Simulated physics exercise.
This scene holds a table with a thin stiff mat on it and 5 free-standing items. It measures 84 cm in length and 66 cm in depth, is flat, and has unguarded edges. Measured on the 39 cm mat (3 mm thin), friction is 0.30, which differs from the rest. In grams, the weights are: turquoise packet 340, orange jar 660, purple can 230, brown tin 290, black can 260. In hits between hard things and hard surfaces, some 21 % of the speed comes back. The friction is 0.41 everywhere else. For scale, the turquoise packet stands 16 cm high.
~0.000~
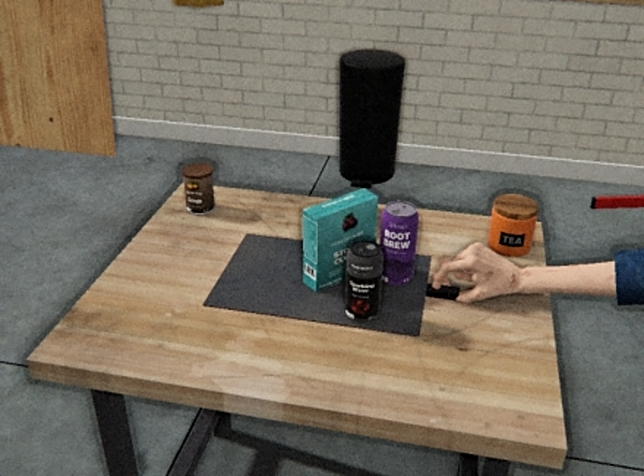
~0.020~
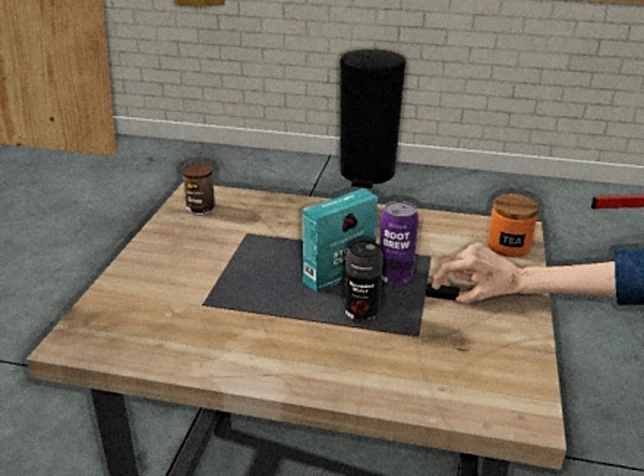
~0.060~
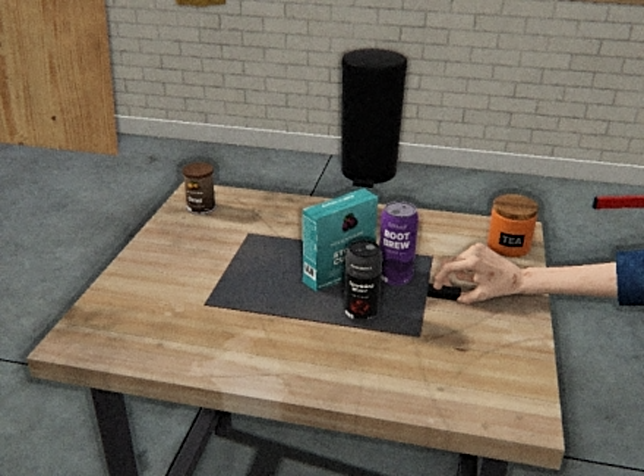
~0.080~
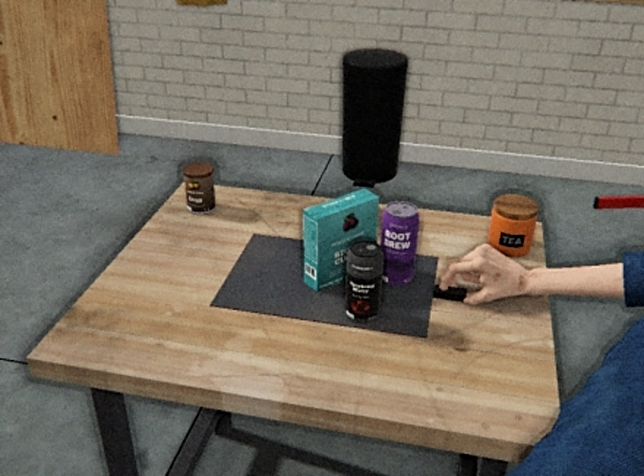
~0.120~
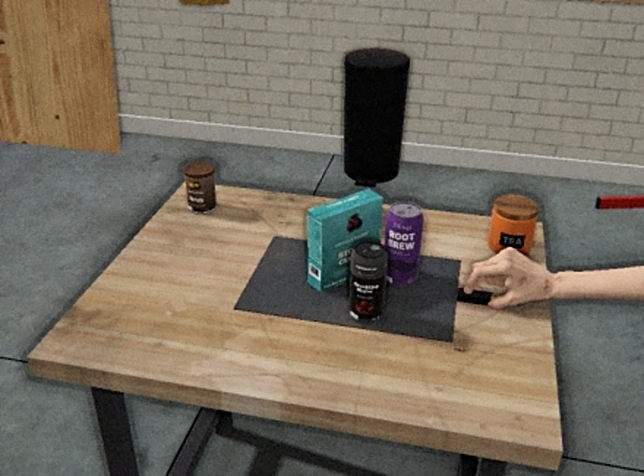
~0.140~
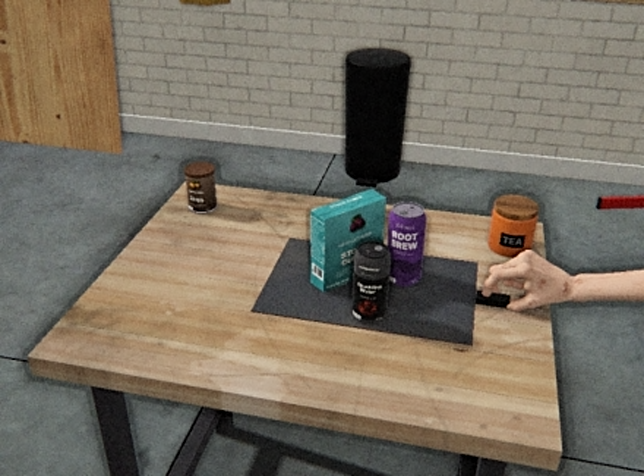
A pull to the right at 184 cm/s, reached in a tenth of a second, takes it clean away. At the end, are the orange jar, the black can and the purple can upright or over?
Orange jar: Upright; black can: Toppled; purple can: Toppled.
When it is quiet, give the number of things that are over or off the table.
Count: 3.
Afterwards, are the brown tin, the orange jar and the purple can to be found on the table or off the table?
At the end the brown tin remains on its base, the orange jar remains on its base and the purple can leaves its base.
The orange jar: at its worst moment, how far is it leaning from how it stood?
Maximum lean: 0°.
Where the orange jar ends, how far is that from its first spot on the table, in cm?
I'd say about 0 cm between start and finish.
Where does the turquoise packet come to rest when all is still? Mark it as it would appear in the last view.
Its middle settles close to pixel (438, 282).
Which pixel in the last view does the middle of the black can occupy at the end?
It settles at around (464, 319).
After 0.24 s, mat pulled 28 cm; black can leaning 17° near (398, 285); purple can slid 6 cm near (429, 249); turquoise packet leaning 10°.
After 0.44 s, mat pulled 64 cm; black can on its side near (462, 316); purple can leaning 12° near (512, 259); turquoise packet slid 14 cm.
After 0.74 s, mat pulled 89 cm; purple can now off the table; black can on its side near (464, 318); turquoise packet leaning 55°.
After 1.04 s, mat pulled 89 cm; black can on its side near (463, 319); turquoise packet leaning 69°.
By the end (1.2 s), off the table and tipped over, purple can; tipped over on the table, turquoise packet and black can; the other 2 in place, give or take 6 cm. Seen from the same camera at the end, orange jar near (513, 226), black can near (463, 319).
